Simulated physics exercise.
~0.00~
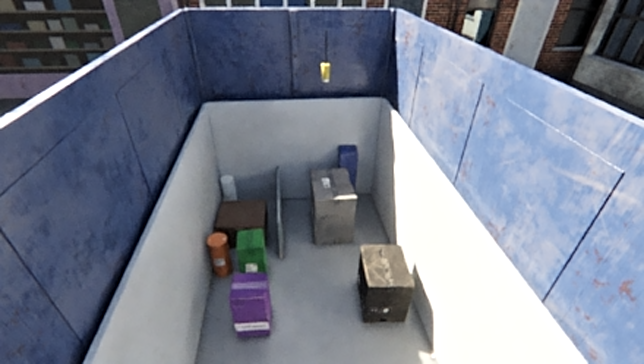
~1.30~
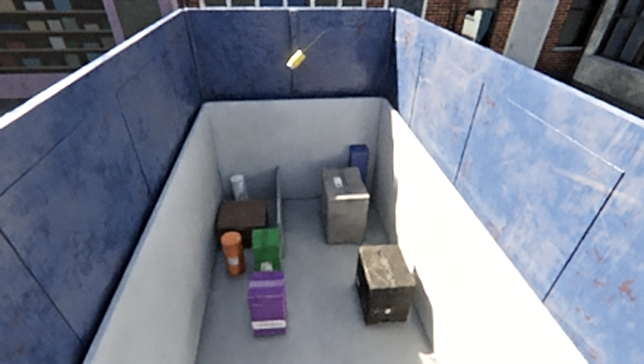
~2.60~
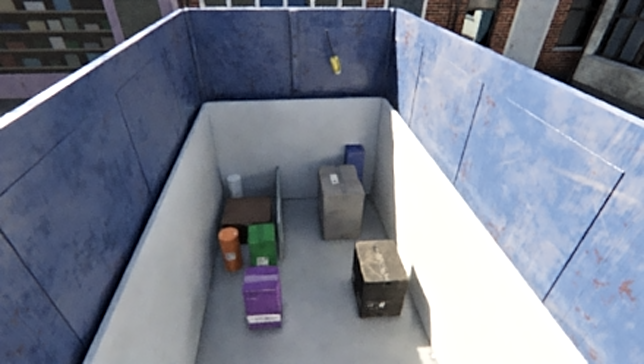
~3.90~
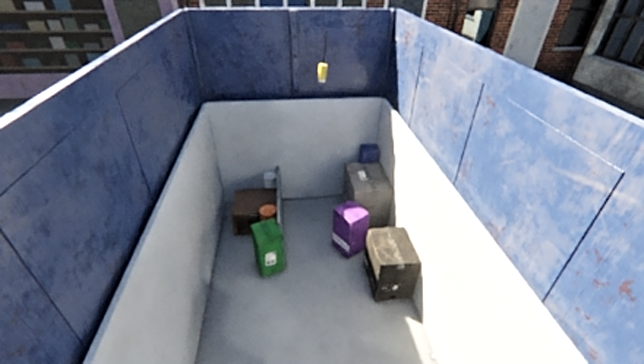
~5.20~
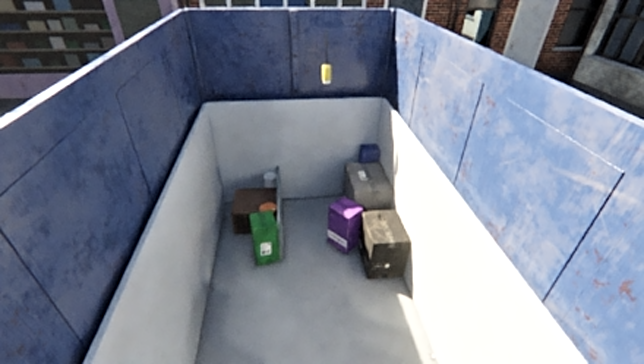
In a van's load bay, boxes and canisters shift right, then slide forwards and settle.
